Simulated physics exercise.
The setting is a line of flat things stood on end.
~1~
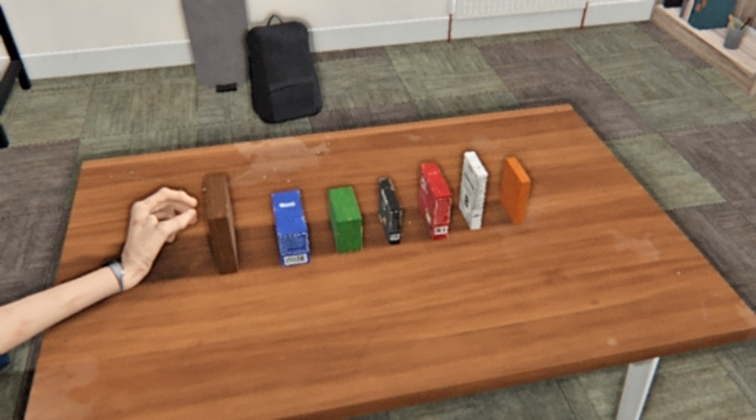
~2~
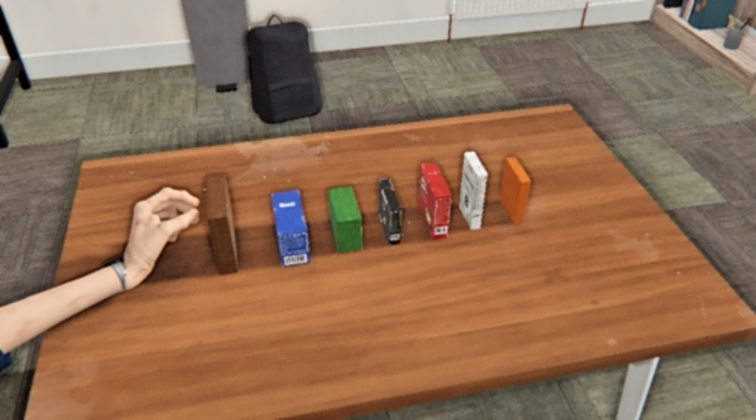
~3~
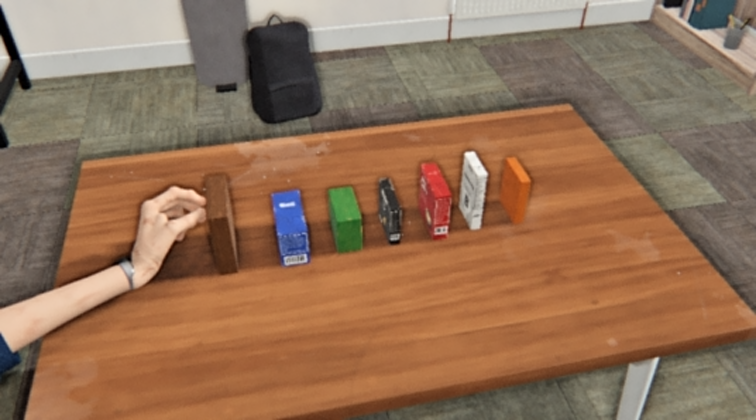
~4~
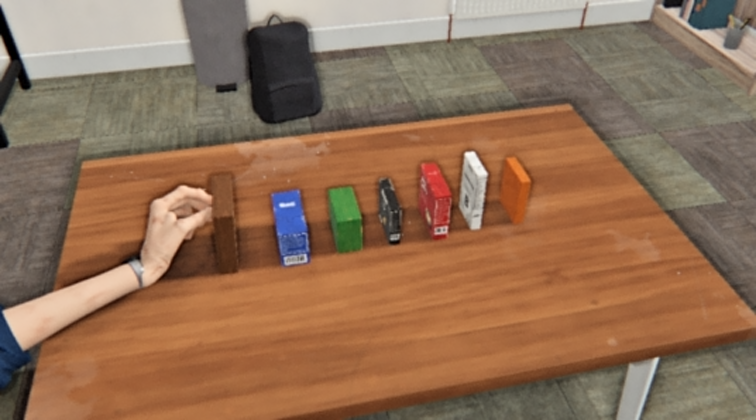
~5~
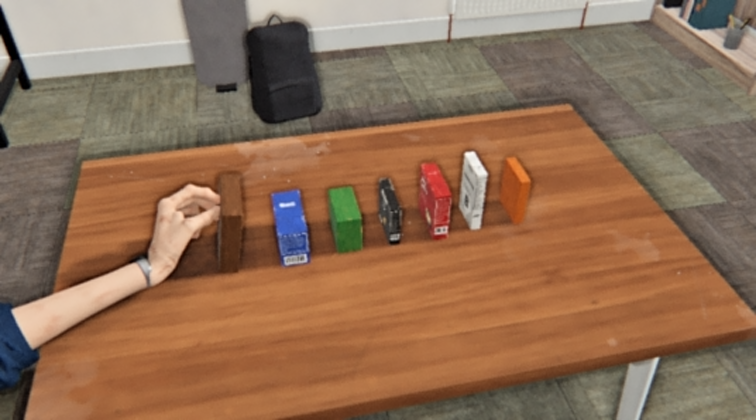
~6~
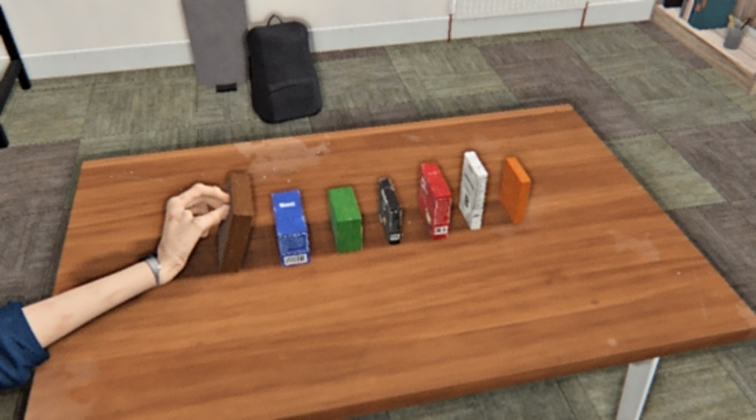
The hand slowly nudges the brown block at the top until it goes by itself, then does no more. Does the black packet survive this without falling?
Yes, upright.
Then, 0.10 s past the last view, brown block 29° over.
Then, 0.20 s past the last view, brown block 43° over.
Then, 0.30 s past the last view, brown block 45° over.
Then, 0.80 s past the last view, black packet resting near (389, 211).
Finally, all 5 still in place. Final places as the last picture's camera would see them, black packet near (389, 212).
